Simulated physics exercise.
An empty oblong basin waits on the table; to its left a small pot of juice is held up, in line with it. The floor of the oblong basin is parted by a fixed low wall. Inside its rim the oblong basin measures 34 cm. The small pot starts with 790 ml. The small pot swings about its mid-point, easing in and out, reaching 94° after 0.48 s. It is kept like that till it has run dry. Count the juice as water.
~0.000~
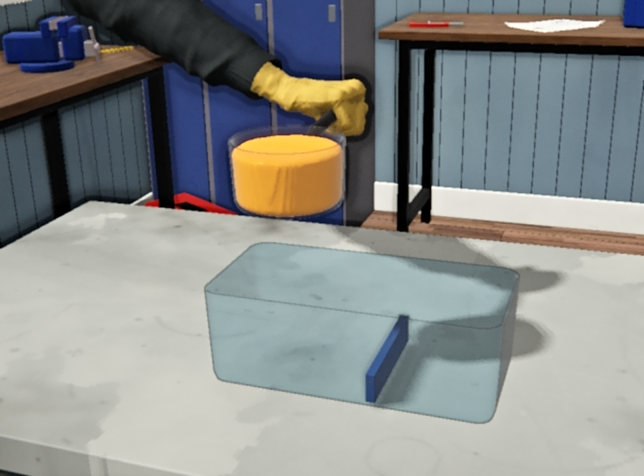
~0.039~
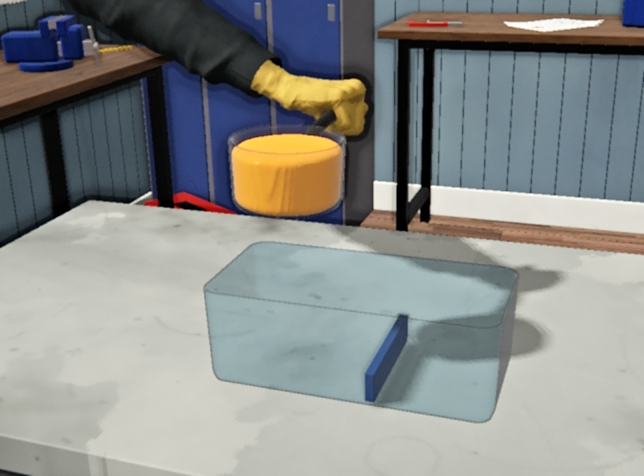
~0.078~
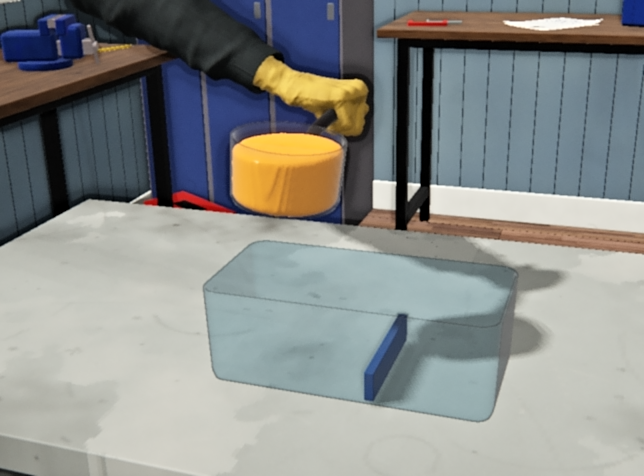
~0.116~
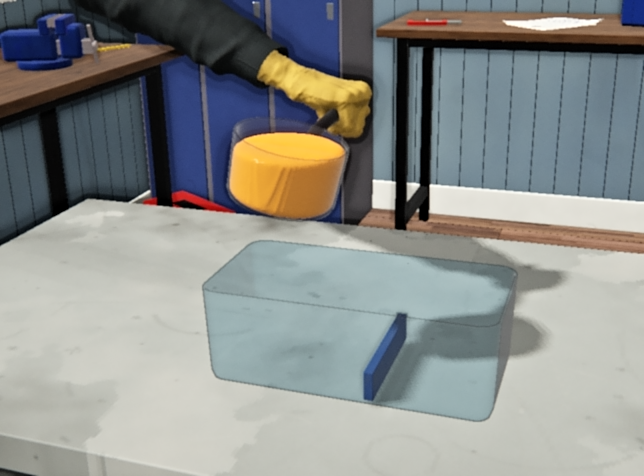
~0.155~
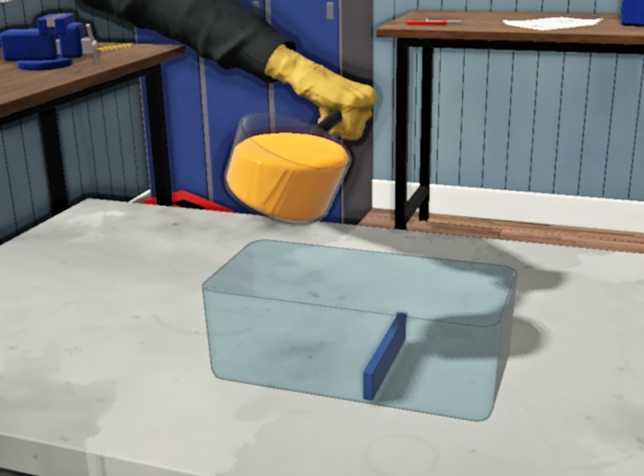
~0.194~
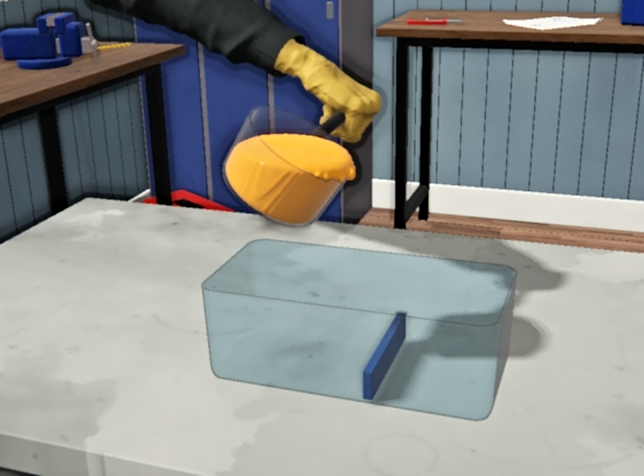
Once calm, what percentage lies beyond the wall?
Roughly 60 per cent is past the wall.
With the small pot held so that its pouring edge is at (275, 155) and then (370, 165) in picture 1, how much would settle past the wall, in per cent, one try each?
First 15, then 85 per cent.
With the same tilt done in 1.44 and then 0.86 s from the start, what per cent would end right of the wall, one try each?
In turn about 70 and 65 per cent.
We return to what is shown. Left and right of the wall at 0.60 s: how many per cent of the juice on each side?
Near 20 on the left, 58 on the right.
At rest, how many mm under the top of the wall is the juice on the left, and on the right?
Left about 26 mm, right about 14 mm.
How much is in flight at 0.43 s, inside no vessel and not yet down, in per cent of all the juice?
Some 40 per cent.
By 0.43 s the tilt is 92° and 36 per cent is still to pour, 5 is left of the wall and 19 right of it.
By 0.60 s the tilt is 94° and 11 per cent is still to pour, 20 is left of the wall and 59 right of it.
By 0.78 s the tilt is 94° and 4 per cent is still to pour, 30 is left of the wall and 60 right of it.
By 0.98 s the tilt is 94° and 1 per cent is still to pour, 37 is left of the wall and 60 right of it.
At rest 39 per cent lies left of the wall, 60 right of it and 1 outside.
